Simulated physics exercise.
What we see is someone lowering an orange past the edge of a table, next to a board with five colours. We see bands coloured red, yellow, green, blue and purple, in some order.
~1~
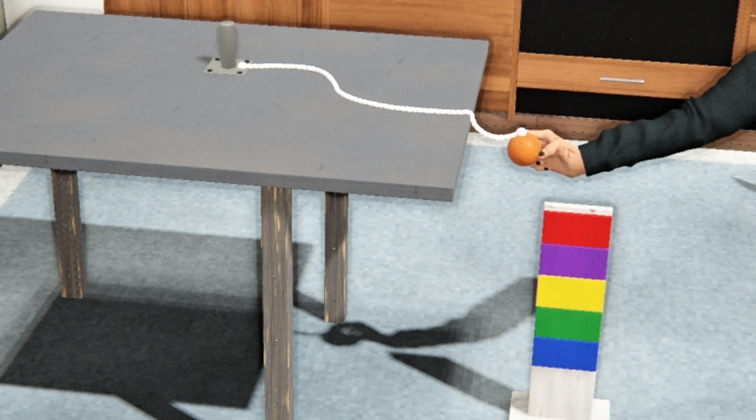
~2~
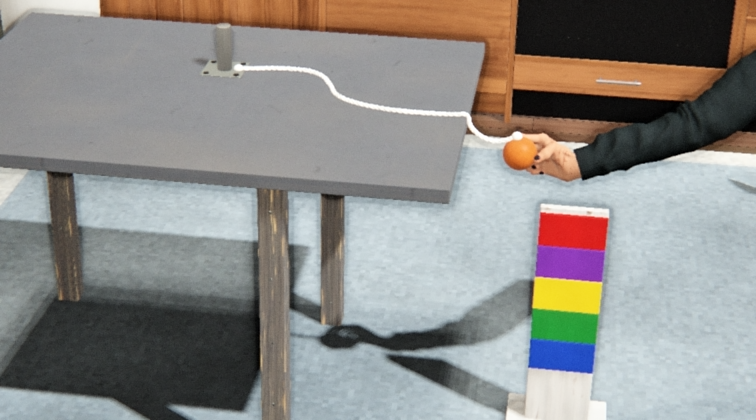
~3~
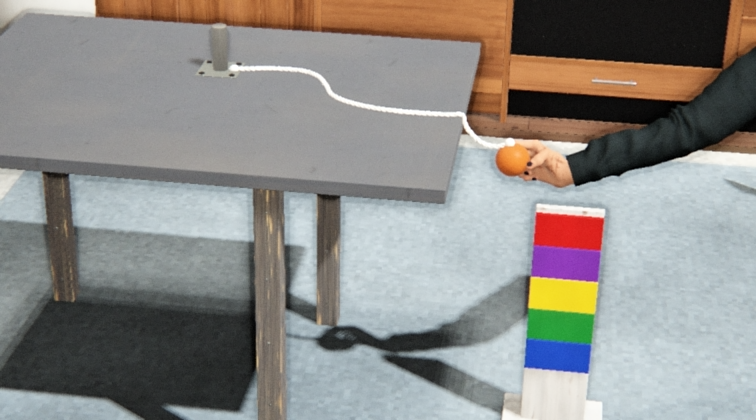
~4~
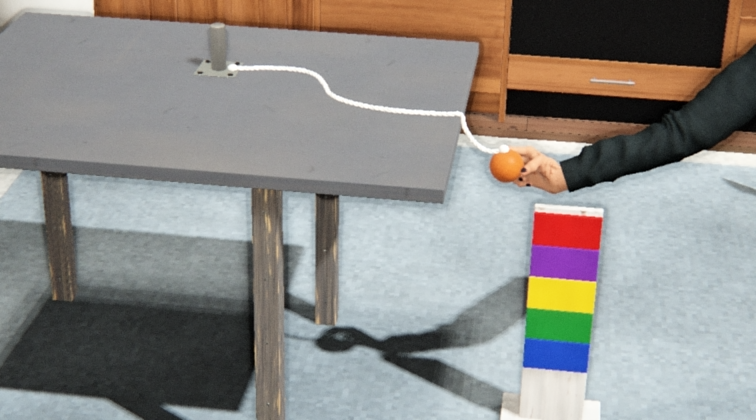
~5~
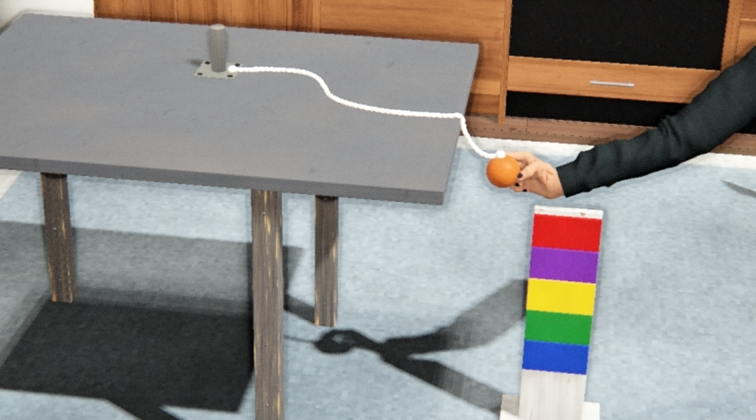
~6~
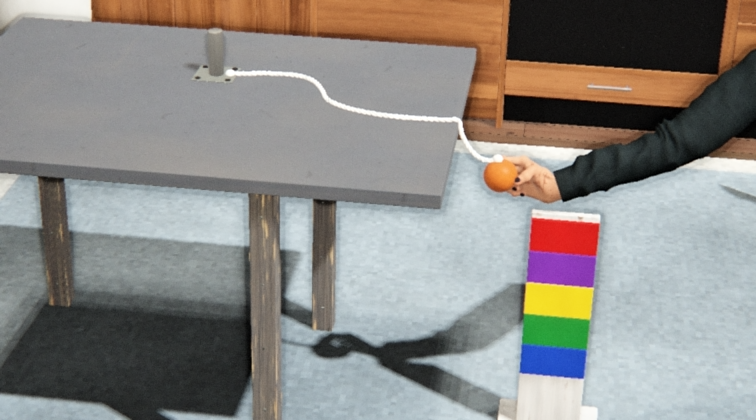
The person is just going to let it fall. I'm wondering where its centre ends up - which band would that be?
That would be the red band.
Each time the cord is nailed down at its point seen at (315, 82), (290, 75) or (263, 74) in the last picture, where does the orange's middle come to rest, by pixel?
Estimated spots in sequence: (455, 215), (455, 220), (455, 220).
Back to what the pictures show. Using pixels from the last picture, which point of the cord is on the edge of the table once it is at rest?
At (425, 119).
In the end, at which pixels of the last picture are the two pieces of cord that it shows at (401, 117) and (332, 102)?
(439, 112) for the first, (365, 99) for the second.
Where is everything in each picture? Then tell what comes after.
The first frame shows orange (524, 149); red (576, 231); purple (573, 263); yellow (570, 294); green (568, 325); blue (565, 355).
The second frame shows orange (520, 154); cord through (269, 68) (321, 76) (344, 99) (397, 111) (464, 117).
The third frame shows orange (513, 160).
The fourth frame shows orange (507, 166); cord through (264, 68) (316, 75) (338, 98) (391, 110) (459, 117).
The fifth frame shows orange (503, 172).
The sixth frame shows orange (501, 176); cord through (261, 74) (313, 81) (335, 104) (389, 116) (456, 123).
Soon after, orange near (436, 223); level with red.
After that, orange near (466, 227); level with red.
In the end, orange near (453, 226); level with red. Its middle rests at the red band.
